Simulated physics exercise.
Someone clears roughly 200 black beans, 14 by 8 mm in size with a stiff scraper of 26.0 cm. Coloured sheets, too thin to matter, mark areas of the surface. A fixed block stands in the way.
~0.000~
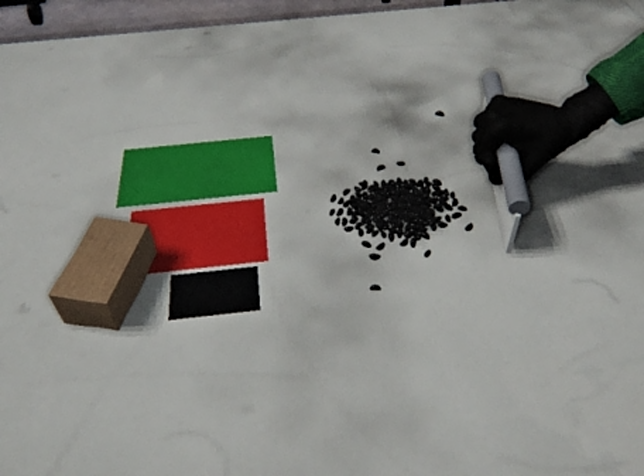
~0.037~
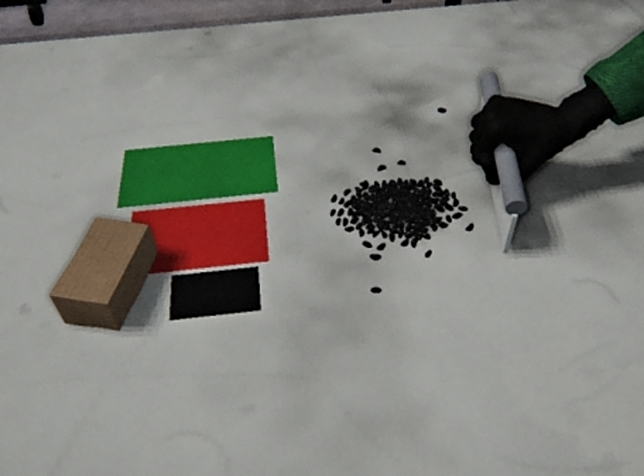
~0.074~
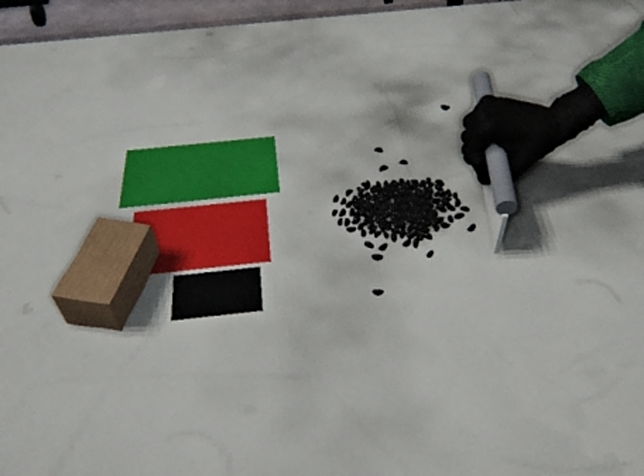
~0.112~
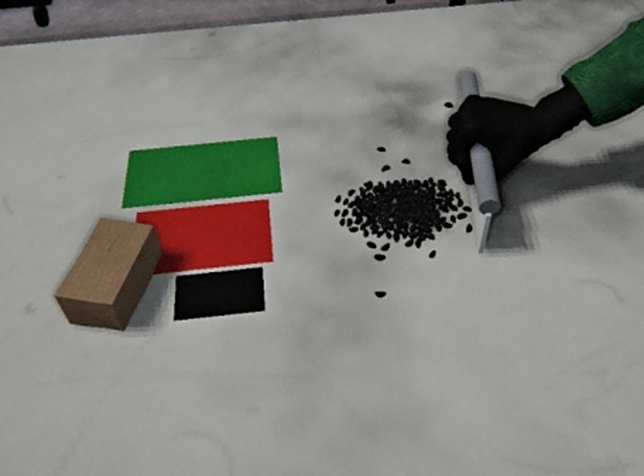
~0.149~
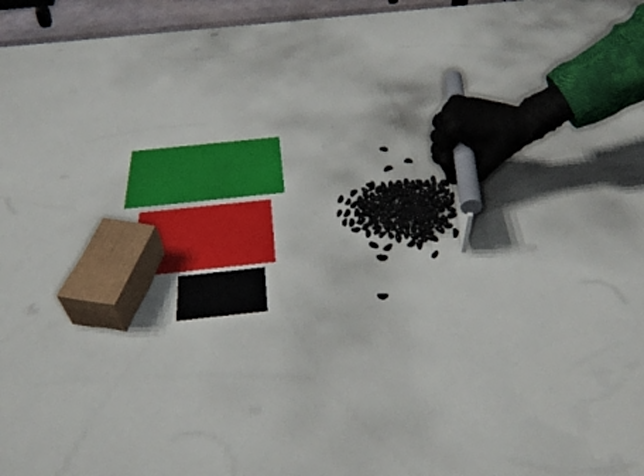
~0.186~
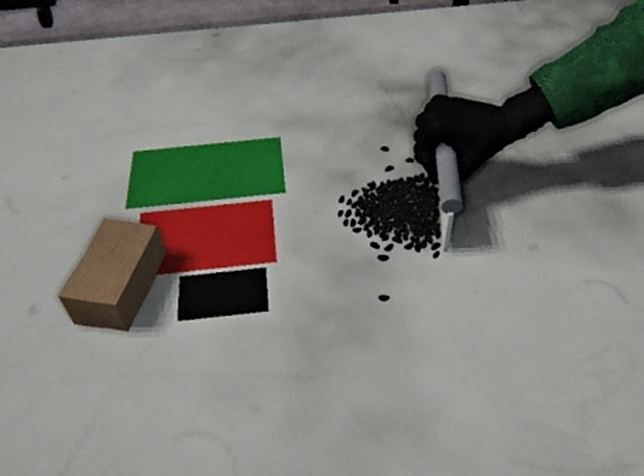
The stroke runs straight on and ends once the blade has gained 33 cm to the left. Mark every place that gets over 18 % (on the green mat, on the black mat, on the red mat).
On the green mat: Over; on the black mat: Under; on the red mat: Over.
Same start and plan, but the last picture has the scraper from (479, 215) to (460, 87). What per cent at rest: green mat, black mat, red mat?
Green mat 45, black mat 0, red mat 20.
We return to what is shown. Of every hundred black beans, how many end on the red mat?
About 40 per cent.
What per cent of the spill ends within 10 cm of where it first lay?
Roughly 5 per cent.
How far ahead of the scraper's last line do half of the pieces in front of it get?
Roughly 6 cm.
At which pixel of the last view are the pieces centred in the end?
Near (213, 206).
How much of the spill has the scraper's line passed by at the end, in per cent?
Some 15 per cent.
After 0.41 s, scraper 22 cm from its start, spill 19 cm wide; off the mats 100 %.
After 0.64 s, scraper 33 cm from its start, spill 24 cm wide; black mat 5 %, red mat 40 %, green mat 35 %, off the mats 20 %.
After 0.83 s, scraper 33 cm from its start, spill 25 cm wide; black mat 5 %, red mat 40 %, green mat 35 %, off the mats 20 %.
At rest (2.7 s), black mat 5 %, red mat 40 %, green mat 35 %, off the mats 25 %.
